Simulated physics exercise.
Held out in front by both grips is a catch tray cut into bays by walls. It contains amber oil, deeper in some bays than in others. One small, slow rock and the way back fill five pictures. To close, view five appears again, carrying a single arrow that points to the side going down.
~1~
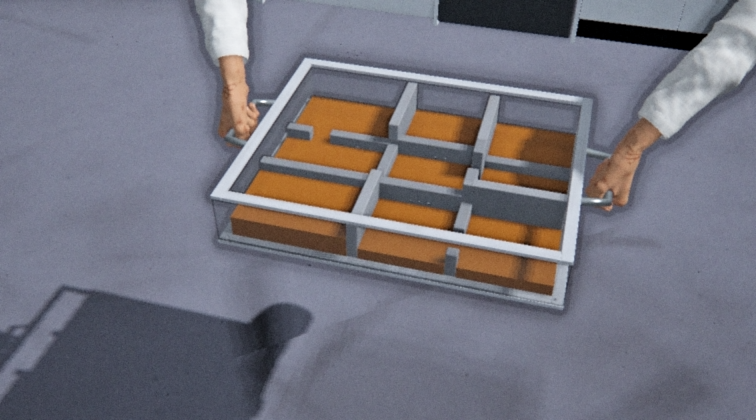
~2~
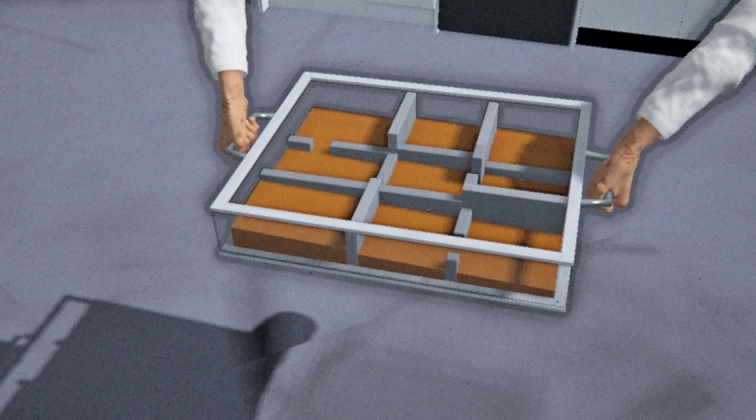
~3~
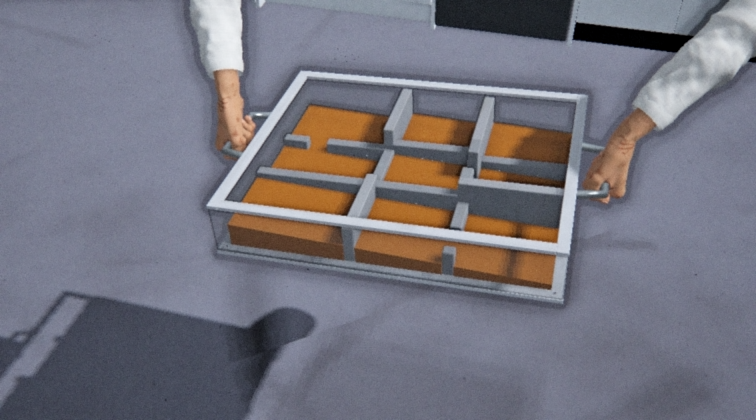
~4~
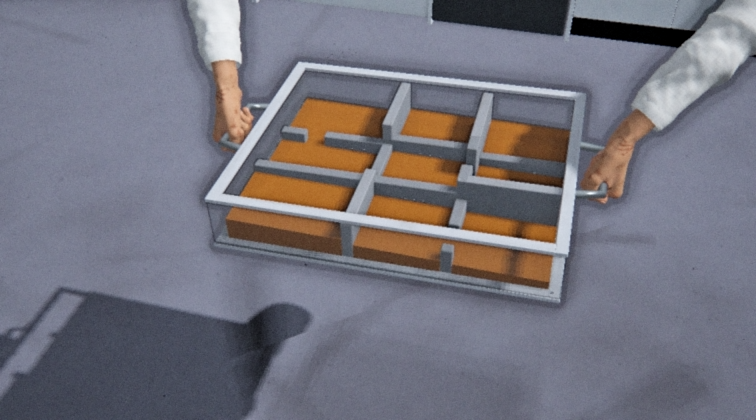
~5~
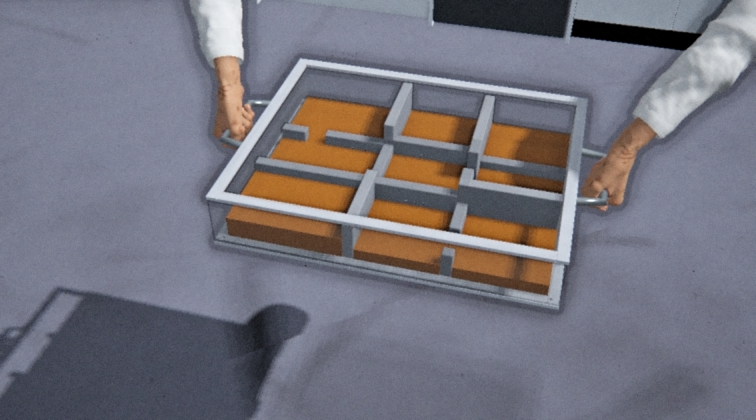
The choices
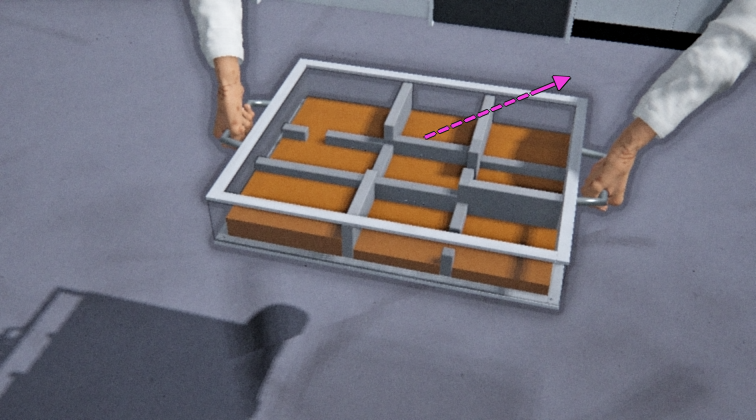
On a grey surface, two hands in white sleeves grip the side handles of a clear, pale-framed tray split by low grey walls into bays of amber oil. The hands lower its left side very slightly, then bring it back level, while the oil shows barely any visible change.
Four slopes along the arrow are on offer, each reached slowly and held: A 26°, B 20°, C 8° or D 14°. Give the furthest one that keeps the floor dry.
B is the one.
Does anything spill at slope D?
No, that is safe.
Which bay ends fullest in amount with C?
It is the front left one.
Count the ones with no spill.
Three.
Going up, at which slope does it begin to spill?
A it is.
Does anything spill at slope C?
No, that is safe.
The arrow ends at (564, 79).
If A is chosen, about 7 % goes over the rim.
If B is chosen, nothing spills; the back left bay holds the most.
If C is chosen, nothing spills; the front left bay holds the most.
If D is chosen, nothing spills; the back left bay holds the most.
